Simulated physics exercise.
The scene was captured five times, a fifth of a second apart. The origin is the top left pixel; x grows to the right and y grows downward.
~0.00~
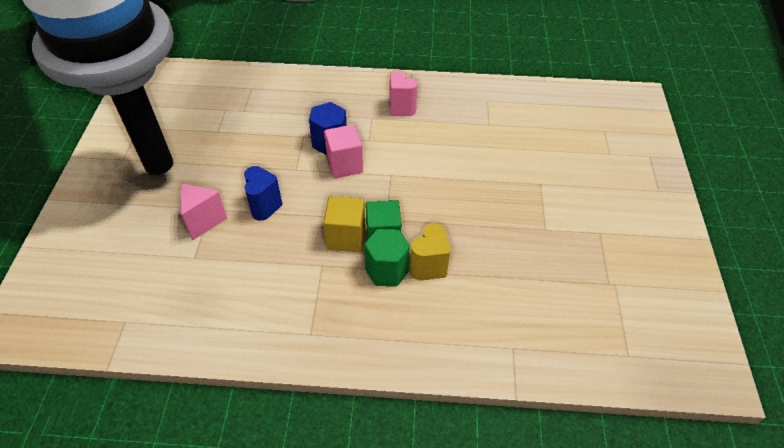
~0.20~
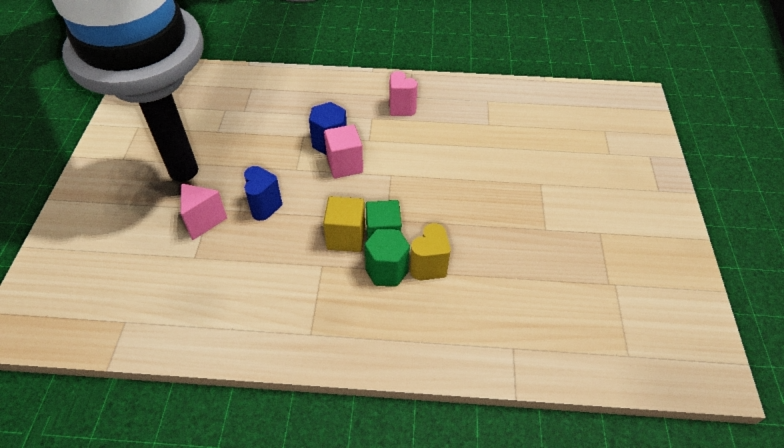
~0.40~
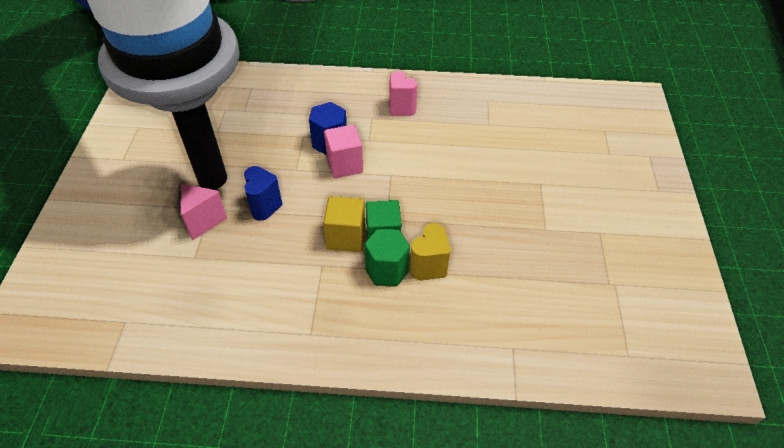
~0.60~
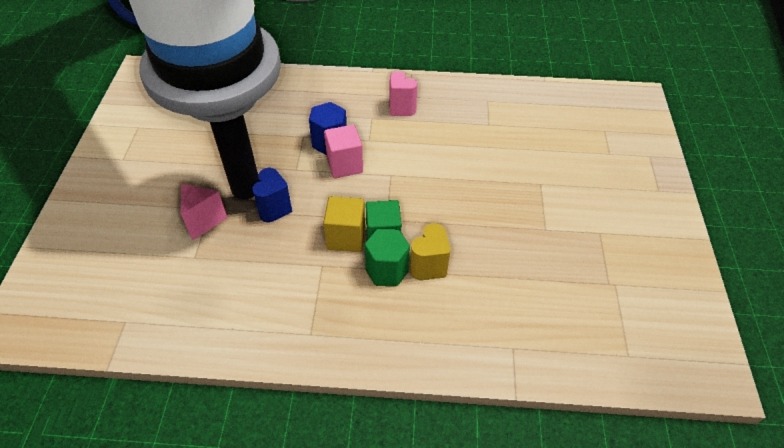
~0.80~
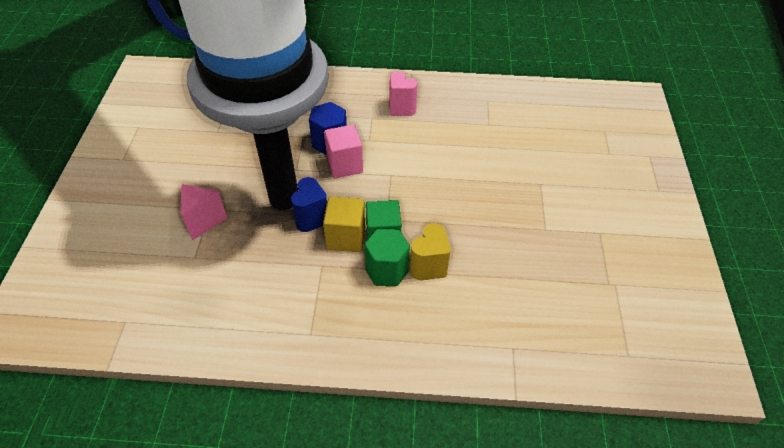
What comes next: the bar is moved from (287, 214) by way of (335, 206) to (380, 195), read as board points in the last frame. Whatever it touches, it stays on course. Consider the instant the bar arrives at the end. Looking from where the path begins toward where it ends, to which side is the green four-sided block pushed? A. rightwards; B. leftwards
(A)
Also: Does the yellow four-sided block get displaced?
In short: Yes.
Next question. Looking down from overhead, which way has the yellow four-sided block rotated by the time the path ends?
Looking down, it rotates clockwise.
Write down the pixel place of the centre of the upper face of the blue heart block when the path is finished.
It sits at (404, 178).
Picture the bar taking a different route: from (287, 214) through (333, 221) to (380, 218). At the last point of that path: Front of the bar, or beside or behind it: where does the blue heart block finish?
It is driven along in front.
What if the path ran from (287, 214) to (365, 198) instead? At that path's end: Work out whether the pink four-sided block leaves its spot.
If the bar follows that path, the pink four-sided block stays in its place.
What follows on the original path. Halfway along, bar (334, 191); blue heart block (358, 185); yellow four-sided block (379, 209), turned 35° clockwise; green four-sided block (414, 221), turned 40° clockwise; yellow heart block (435, 243).
At the end, bar (380, 180); blue heart block (404, 178), turned 25° clockwise; yellow four-sided block (400, 203), turned 80° clockwise; green four-sided block (427, 230), turned 50° clockwise; yellow heart block (444, 255), turned 15° clockwise.
